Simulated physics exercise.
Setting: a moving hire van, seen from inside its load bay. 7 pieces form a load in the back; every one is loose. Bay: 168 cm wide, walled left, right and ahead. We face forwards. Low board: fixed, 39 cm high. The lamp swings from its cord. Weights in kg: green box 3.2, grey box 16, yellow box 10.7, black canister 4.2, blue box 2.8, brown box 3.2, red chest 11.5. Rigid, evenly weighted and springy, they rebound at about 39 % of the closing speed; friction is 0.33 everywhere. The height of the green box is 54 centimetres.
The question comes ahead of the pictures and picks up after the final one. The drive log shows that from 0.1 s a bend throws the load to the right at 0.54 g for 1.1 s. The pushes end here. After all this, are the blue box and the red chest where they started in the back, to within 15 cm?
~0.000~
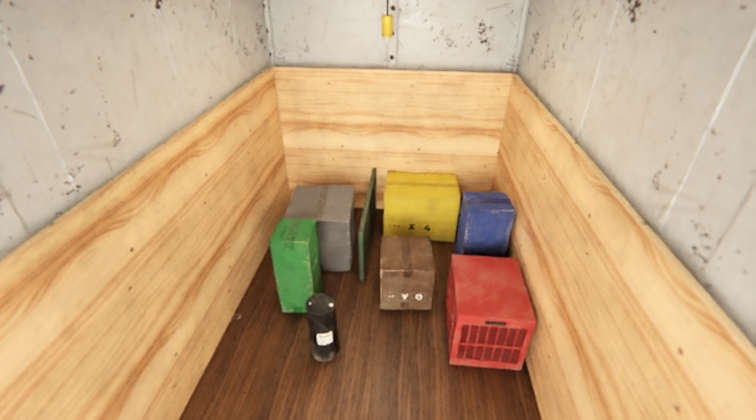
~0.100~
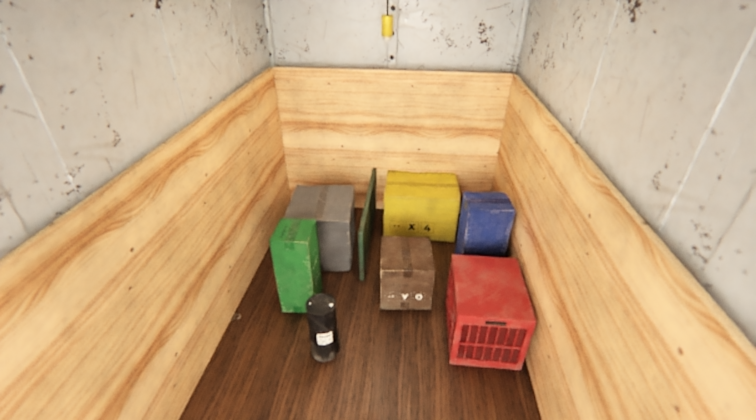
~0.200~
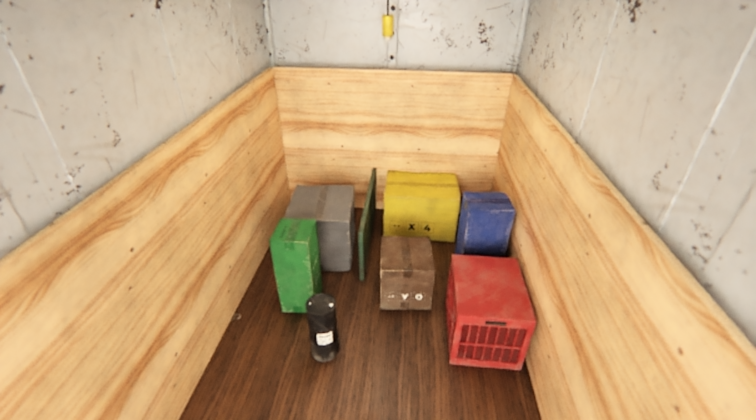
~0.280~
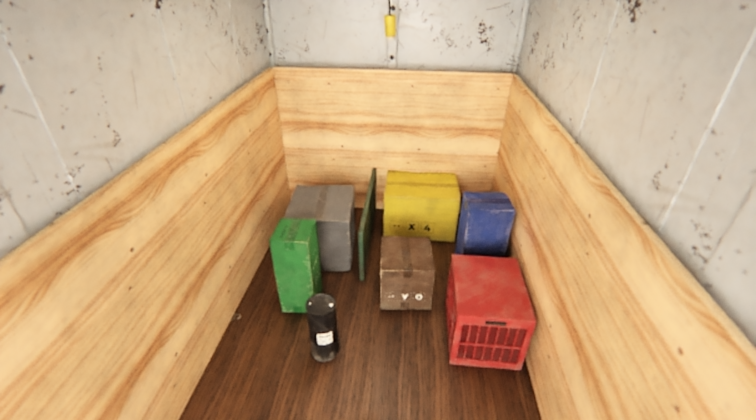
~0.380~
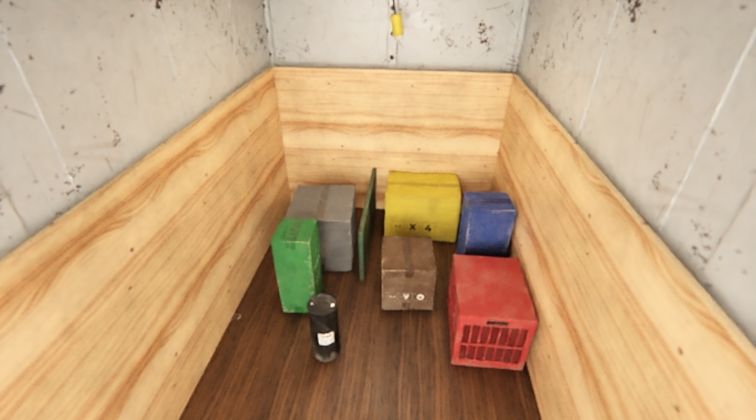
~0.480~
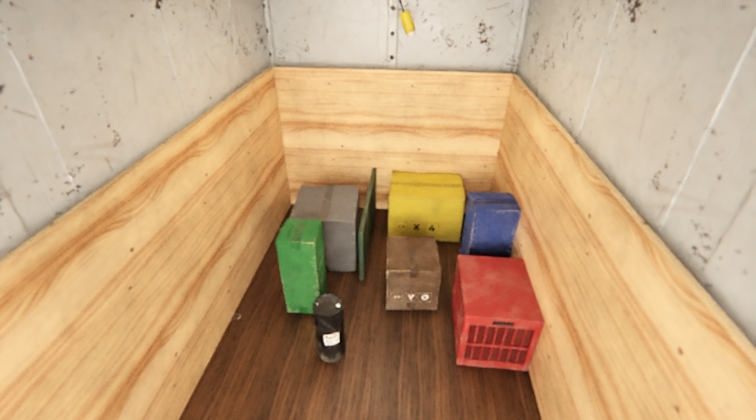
My prediction: The blue box remains in place. The red chest remains in place.
After 0.68 s, force 0.54 g right; blue box slid 4 cm near (488, 237); red chest slid 4 cm near (492, 310); black canister slid 15 cm.
After 0.88 s, force 0.54 g right; blue box slid 4 cm near (488, 237); red chest slid 4 cm near (492, 310); black canister slid 35 cm.
At rest (2.5 s), not toppled but over 15 cm from the start, green box, yellow box, black canister and brown box; the other 3 in place, give or take 15 cm. In the last view, blue box near (488, 237), red chest near (492, 310).
